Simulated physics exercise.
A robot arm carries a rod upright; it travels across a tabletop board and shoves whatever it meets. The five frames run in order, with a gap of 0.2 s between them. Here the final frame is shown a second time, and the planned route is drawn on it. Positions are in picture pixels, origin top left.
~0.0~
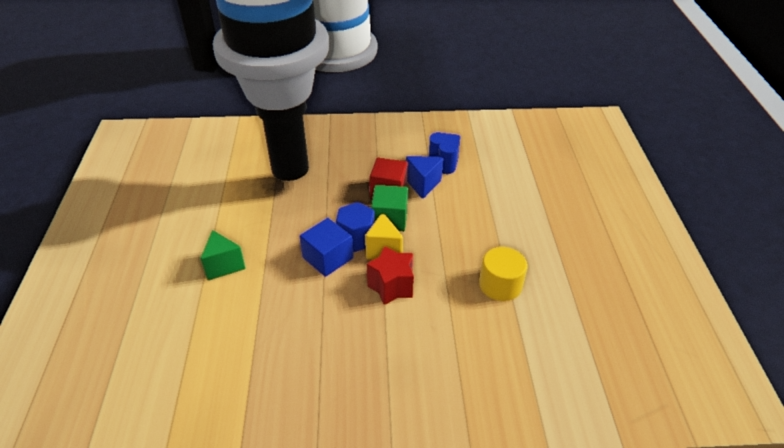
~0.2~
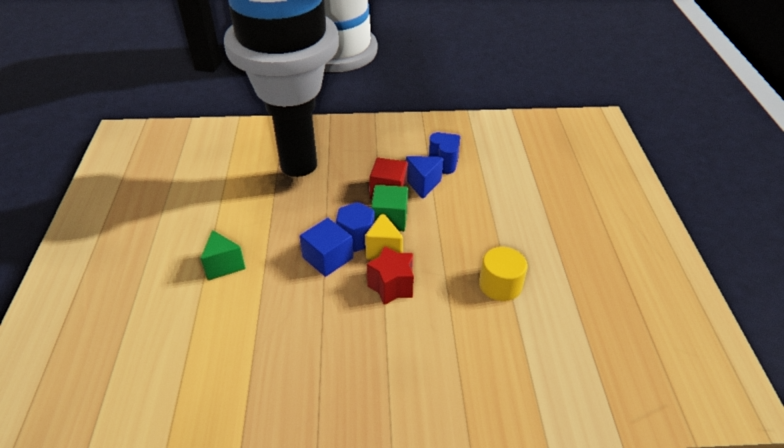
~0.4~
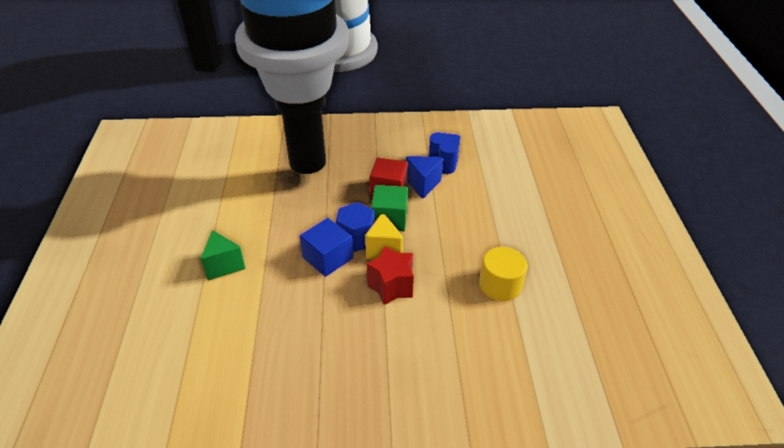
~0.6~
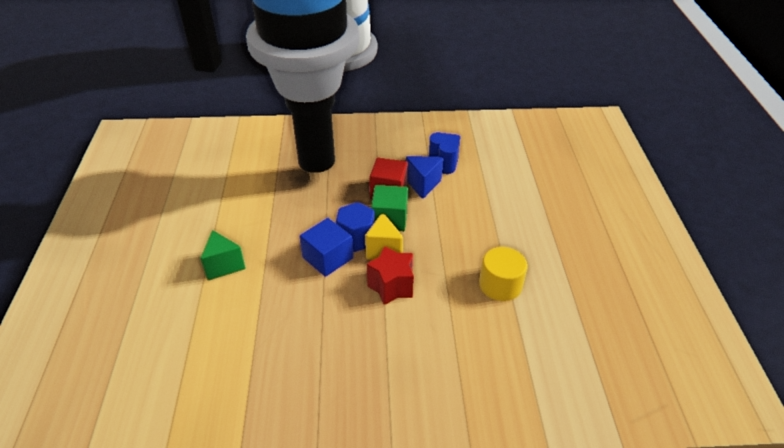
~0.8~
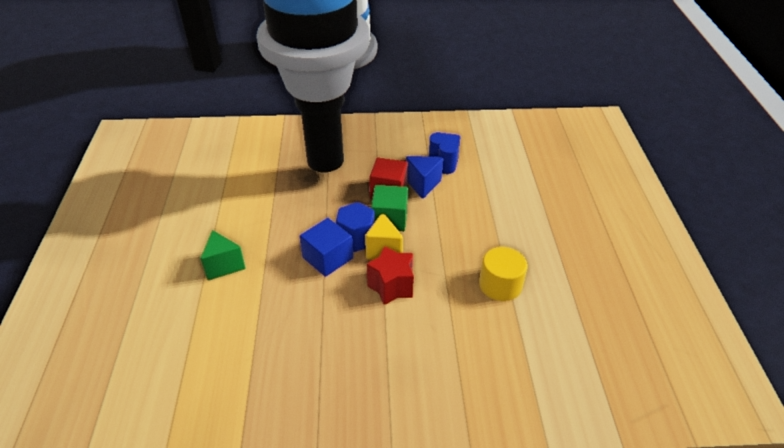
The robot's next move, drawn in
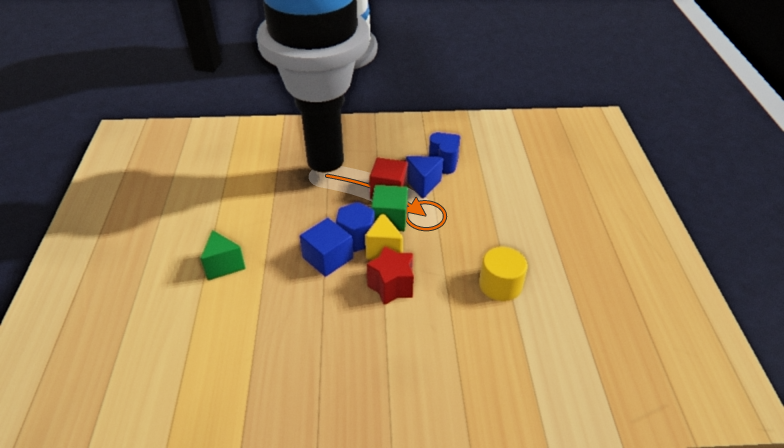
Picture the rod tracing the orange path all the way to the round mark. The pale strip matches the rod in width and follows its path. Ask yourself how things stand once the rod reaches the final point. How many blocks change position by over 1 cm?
That push would leave three or more blocks displaced by more than about 1 cm.
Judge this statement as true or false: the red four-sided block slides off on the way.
Verdict: False.
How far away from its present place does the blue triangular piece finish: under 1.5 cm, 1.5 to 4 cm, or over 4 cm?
Result: 1.5-4 cm.
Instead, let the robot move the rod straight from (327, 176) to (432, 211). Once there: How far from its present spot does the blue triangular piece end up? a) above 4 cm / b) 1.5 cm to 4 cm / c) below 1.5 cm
a - above 4 cm.
The drawn path runs from (327, 176) via (362, 184) and (396, 197), ending at (426, 215).
On the path given first. One third of the way, rod at (363, 170); red four-sided block at (395, 170); blue triangular piece at (428, 163).
Two thirds of the way, rod at (396, 183); red four-sided block at (431, 182); green four-sided block at (391, 198); blue triangular piece at (443, 164), turned 30° anticlockwise.
At the end, rod at (426, 201); blue six-sided block not moved; yellow triangular piece not moved; red four-sided block at (465, 195), turned 20° anticlockwise; green four-sided block at (397, 208), turned 40° clockwise; blue triangular piece at (443, 164), turned 30° anticlockwise.
